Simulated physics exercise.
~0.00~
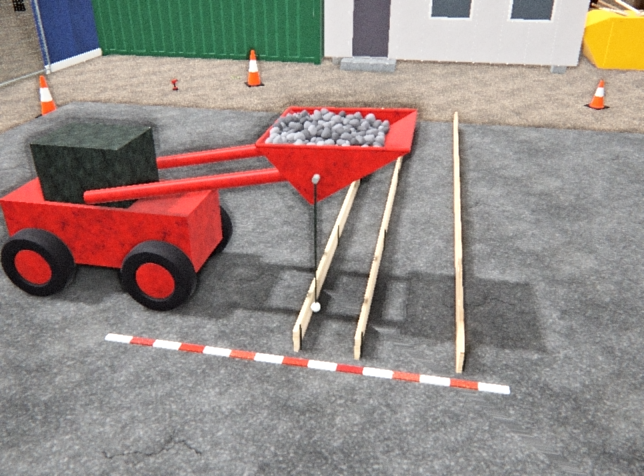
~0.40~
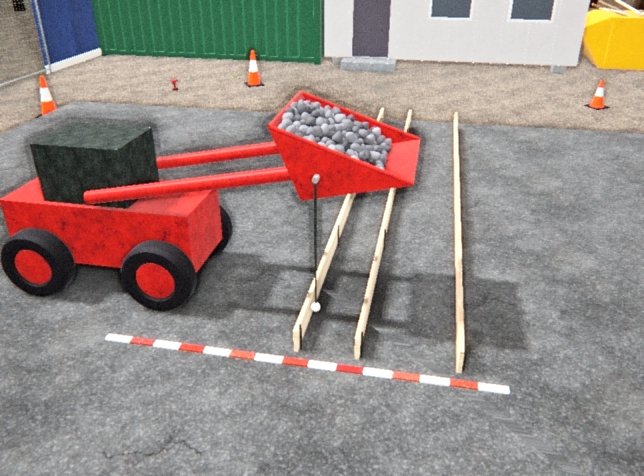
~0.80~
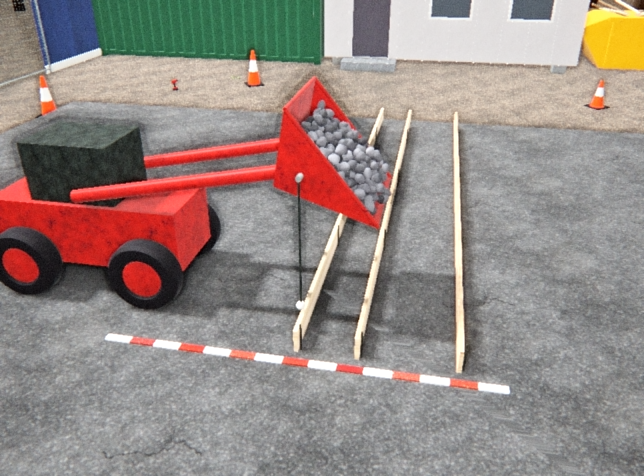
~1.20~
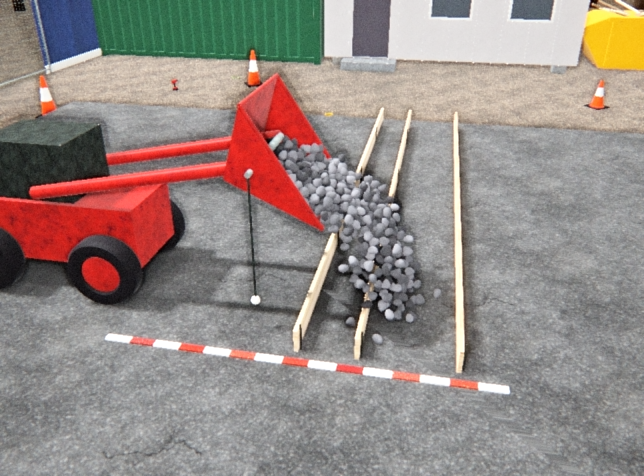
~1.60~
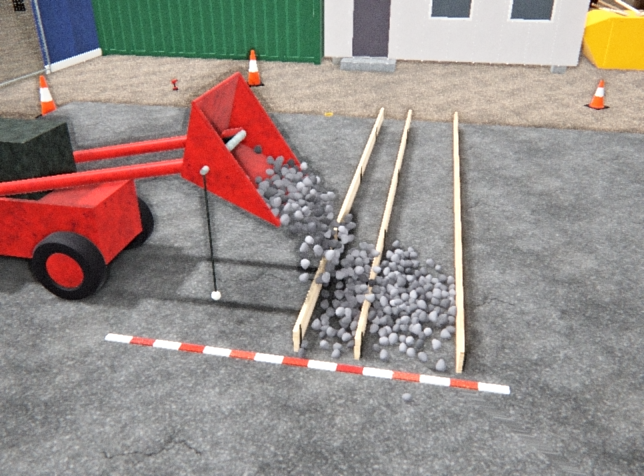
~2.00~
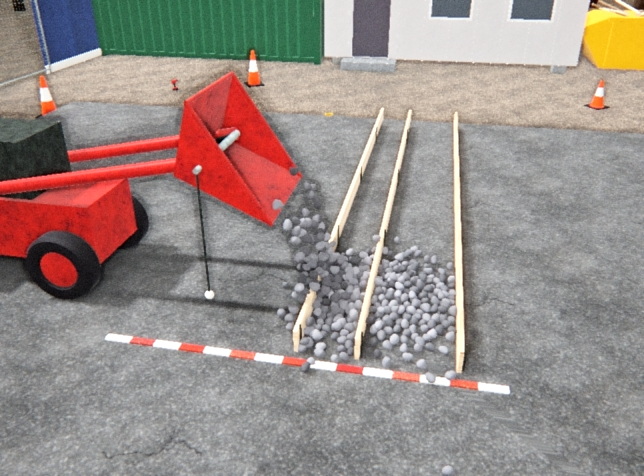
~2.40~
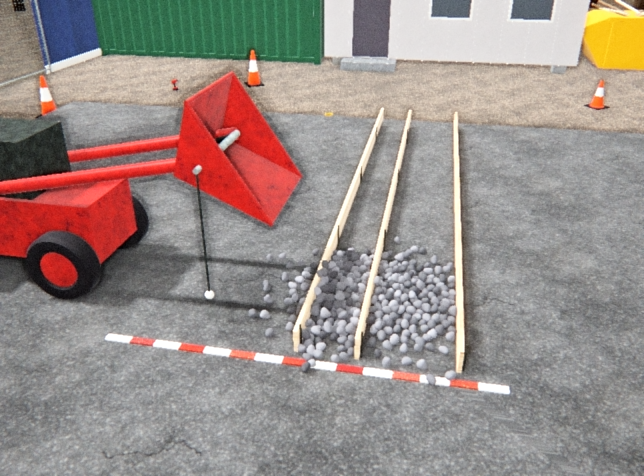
On a grey paved yard seen from above at an angle, a red loader with a dark green block on its back stands at the left, its raised bucket full of round grey stones. Three pale planks lie to the right behind a red and white staff, with cones, a green wall and a pale building beyond. The bucket tips forward to the right, and the loader rolls back to the left as the stones pour out across the planks. At the end the bucket hangs empty, and the stones lie spread between the planks, with a few outside to the left.
